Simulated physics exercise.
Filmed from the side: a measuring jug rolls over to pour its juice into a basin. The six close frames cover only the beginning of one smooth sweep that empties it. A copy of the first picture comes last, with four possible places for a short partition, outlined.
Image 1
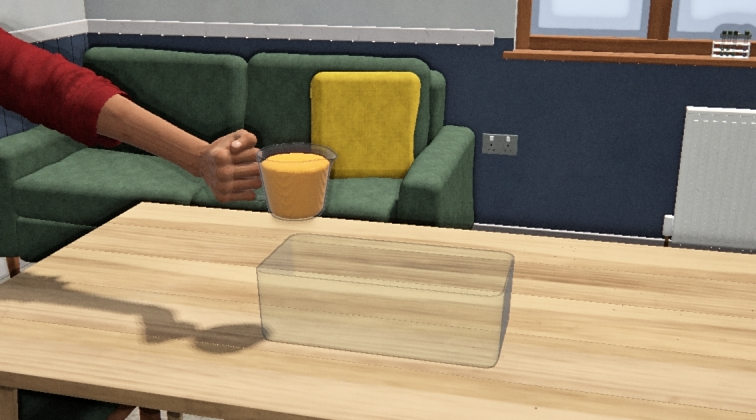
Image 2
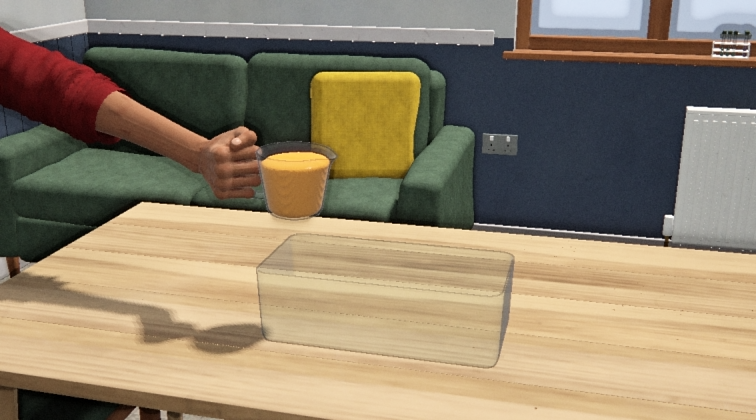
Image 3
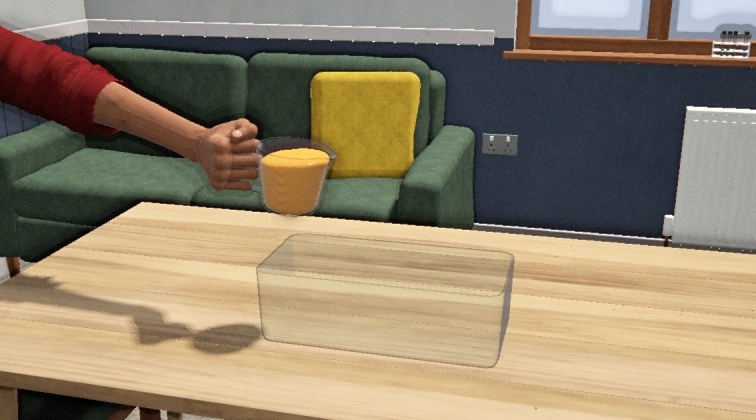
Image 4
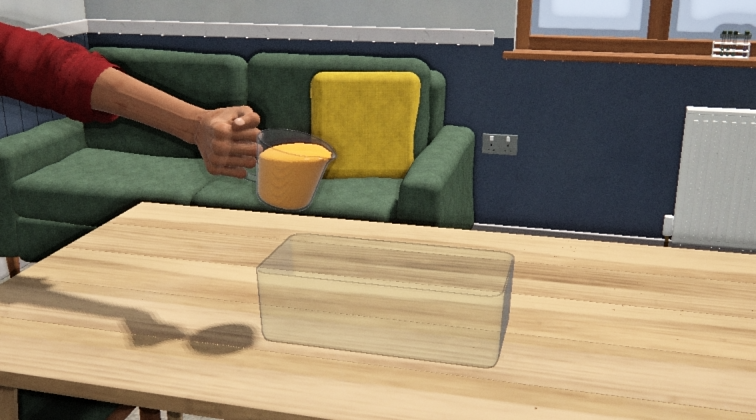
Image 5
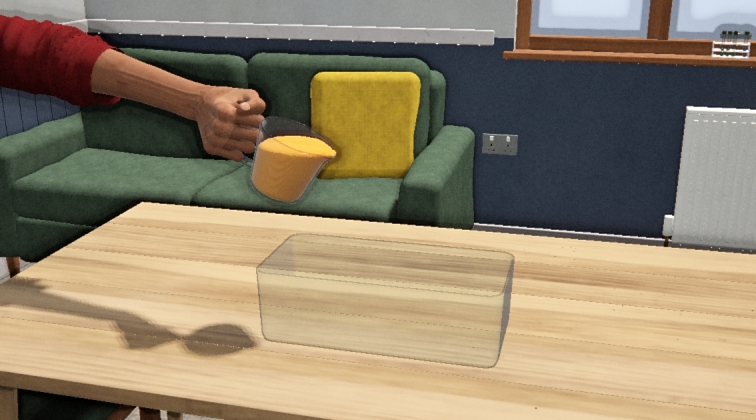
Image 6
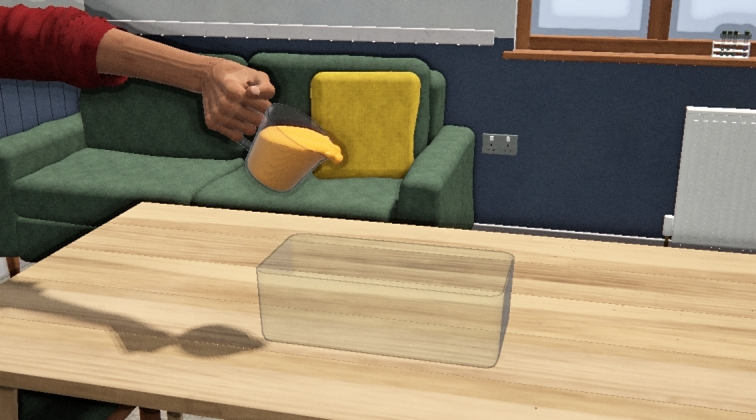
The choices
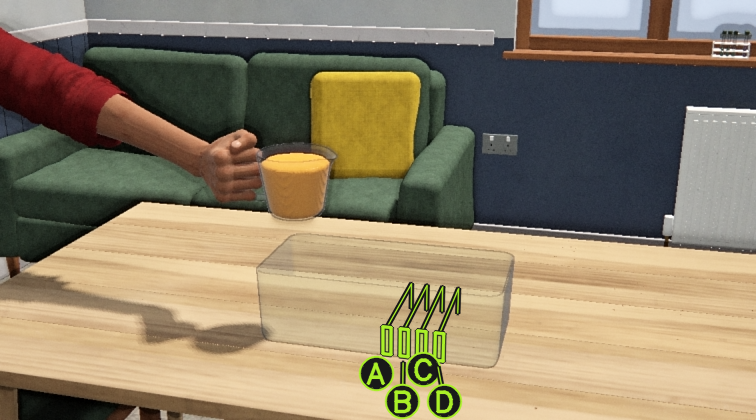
A hand tilts a clear jug rightward above a clear basin, bringing orange juice over its lip.
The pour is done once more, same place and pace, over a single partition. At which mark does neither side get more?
B is best.
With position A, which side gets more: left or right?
The right one.
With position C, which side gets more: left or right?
More ends on the left.
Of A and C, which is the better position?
It is A.
On the marked copy, A at (385, 360); B at (403, 362); C at (420, 364); D at (438, 366).
With A, about 19 % ends left of the wall and 74 % right of it; 7 % is lost outside.
With B, about 53 % ends left of the wall and 42 % right of it; 5 % is lost outside.
With C, about 87 % ends left of the wall and 5 % right of it; 8 % is lost outside.
With D, about 82 % ends left of the wall and 5 % right of it; 13 % is lost outside.
